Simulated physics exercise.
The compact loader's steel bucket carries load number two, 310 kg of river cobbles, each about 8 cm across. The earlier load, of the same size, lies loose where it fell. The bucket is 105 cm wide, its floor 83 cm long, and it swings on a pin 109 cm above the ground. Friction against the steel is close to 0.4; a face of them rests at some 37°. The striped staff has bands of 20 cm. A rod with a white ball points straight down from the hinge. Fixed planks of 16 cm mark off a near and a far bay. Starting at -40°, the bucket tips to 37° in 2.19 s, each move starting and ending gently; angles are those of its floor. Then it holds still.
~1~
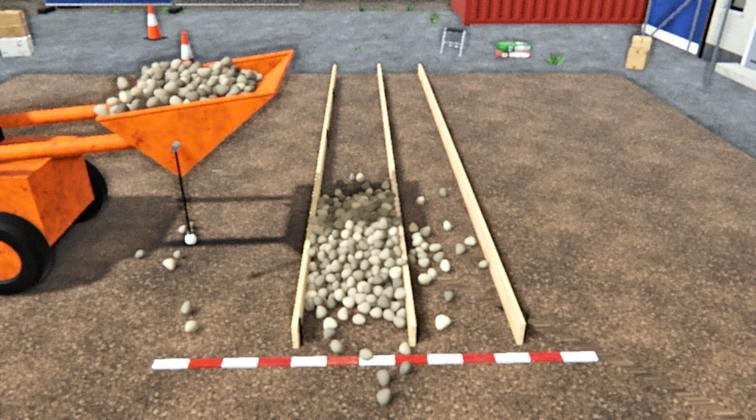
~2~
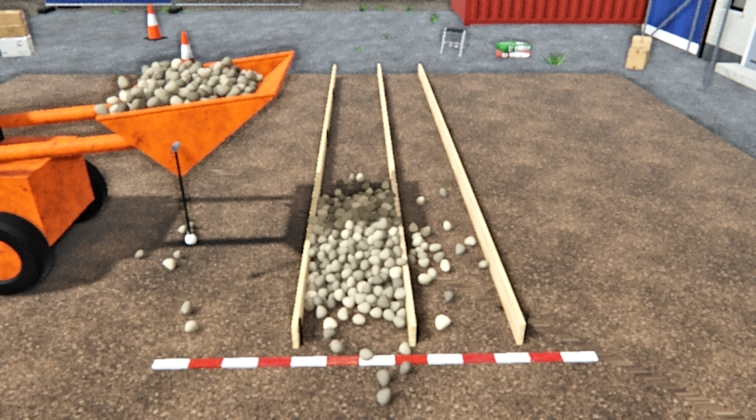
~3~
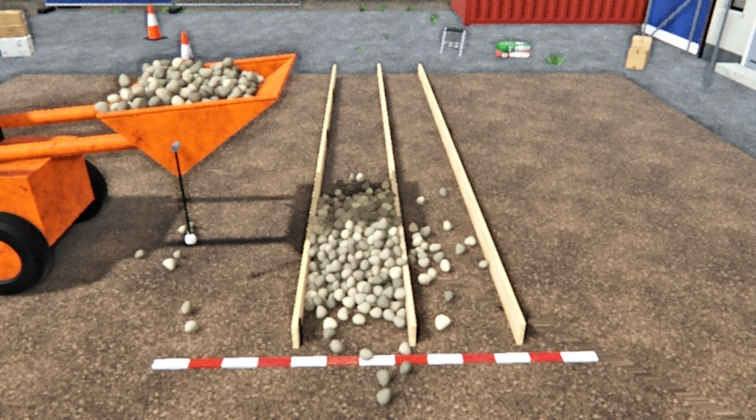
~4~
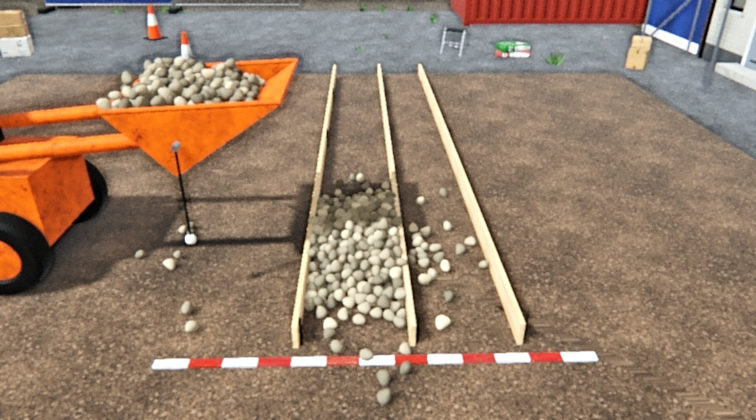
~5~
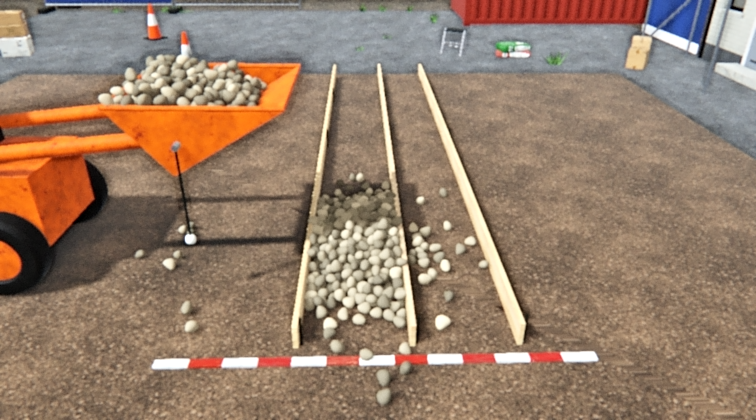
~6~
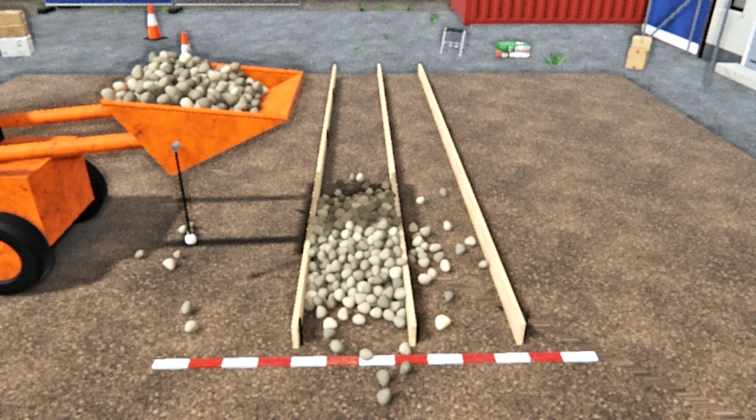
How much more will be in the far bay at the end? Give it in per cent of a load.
Roughly 1 per cent of a load more.
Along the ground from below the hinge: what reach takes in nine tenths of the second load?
About 100 cm.
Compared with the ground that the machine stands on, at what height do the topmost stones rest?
Some 38 cm above that level.
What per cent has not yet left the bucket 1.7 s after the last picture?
It holds some 20 per cent.
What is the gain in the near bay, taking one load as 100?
About 55 per cent.
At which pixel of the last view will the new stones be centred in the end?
Near (315, 234).
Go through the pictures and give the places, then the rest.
In the first picture, the bucket is at -40°, its lip at (275, 92); the top of the load is at (190, 72). The earlier load is highest near (359, 215), 27 cm above ground level, 2 % short of the bays, 96 % in the near bay, 5 % in the far bay.
The second picture shows lip at (275, 93), floor tilted -39°, highest stones at (190, 72).
The third picture shows lip at (277, 97), floor tilted -37°, highest stones at (185, 71).
In the fourth picture, the bucket is at -34°, its lip at (280, 102); the top of the load is at (179, 70).
In the fifth picture, the bucket is at -31°, its lip at (284, 110); the top of the load is at (163, 65).
In the sixth picture, the bucket is at -26°, its lip at (287, 118); the top of the load is at (166, 62).
Then, 1.0 s after the last picture the floor is at 25°; in per cent of one load, 97 in the bucket, 5 short of the bays, 96 in the near bay, 5 in the far bay; the foremost stones are at (455, 247).
Then, 1.7 s after the last picture the floor is at 37°; in per cent of one load, 22 in the bucket, 39 short of the bays, 137 in the near bay, 5 in the far bay; the foremost stones are at (455, 247).
Then, 2.0 s after the last picture the floor is at 37°; in per cent of one load, 0 in the bucket, 47 short of the bays, 151 in the near bay, 5 in the far bay; the foremost stones are at (455, 247).
Then, 4.5 s after the last picture the floor is at 37°; in per cent of one load, 0 in the bucket, 48 short of the bays, 149 in the near bay, 6 in the far bay; the foremost stones are at (455, 247). Net gain in the far bay, 1.
